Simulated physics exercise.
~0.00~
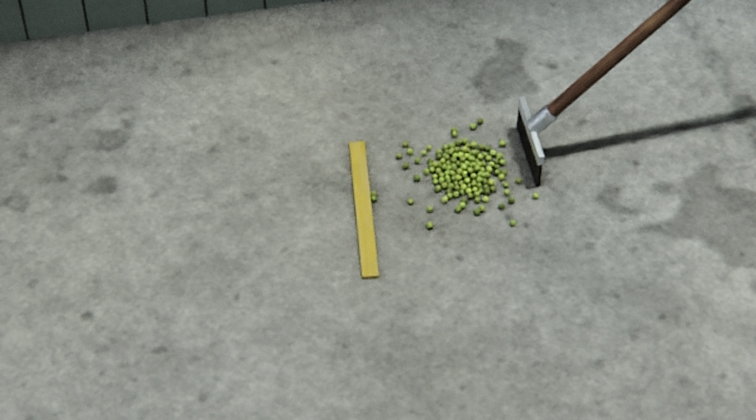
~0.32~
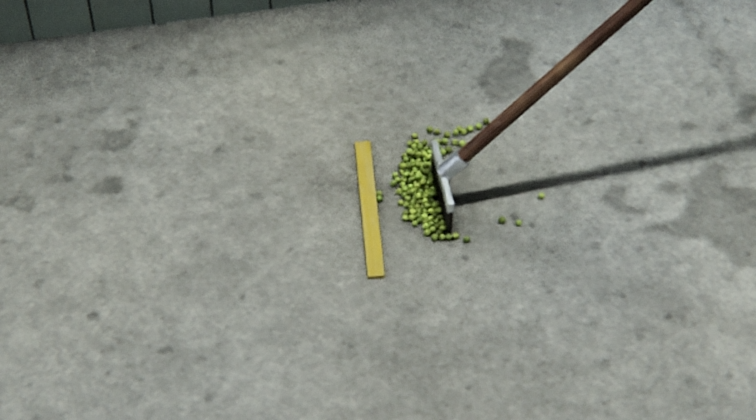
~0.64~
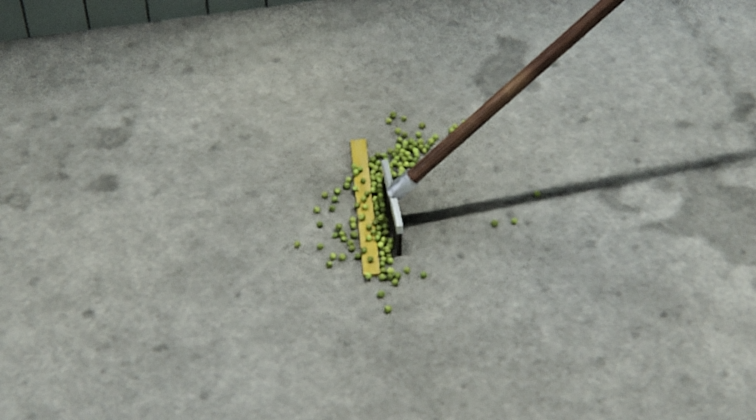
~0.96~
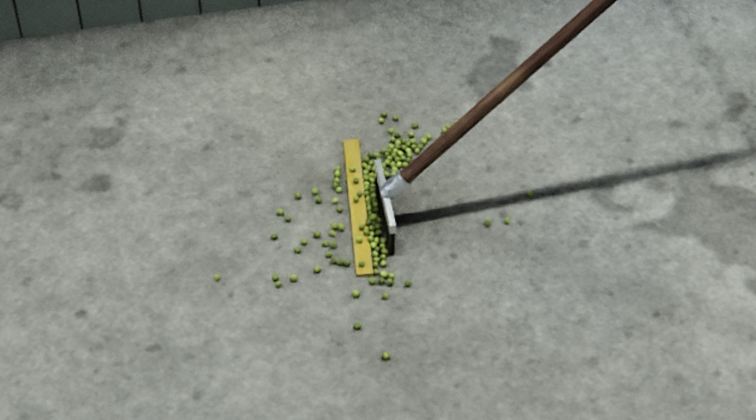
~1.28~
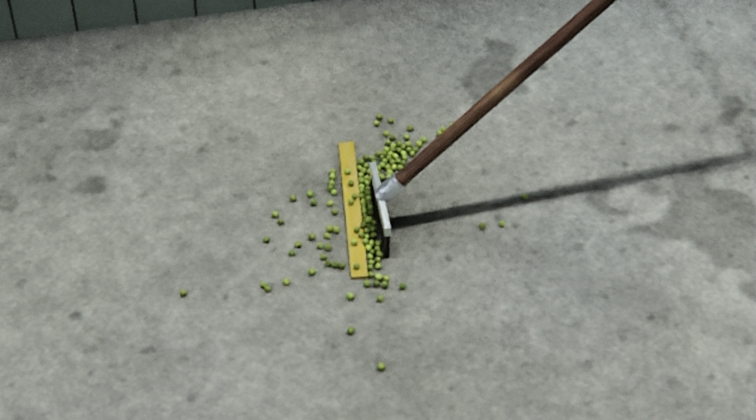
Squeegee pushing a pile of green peas left across concrete against a yellow strip, some scattering beyond it before everything settles.
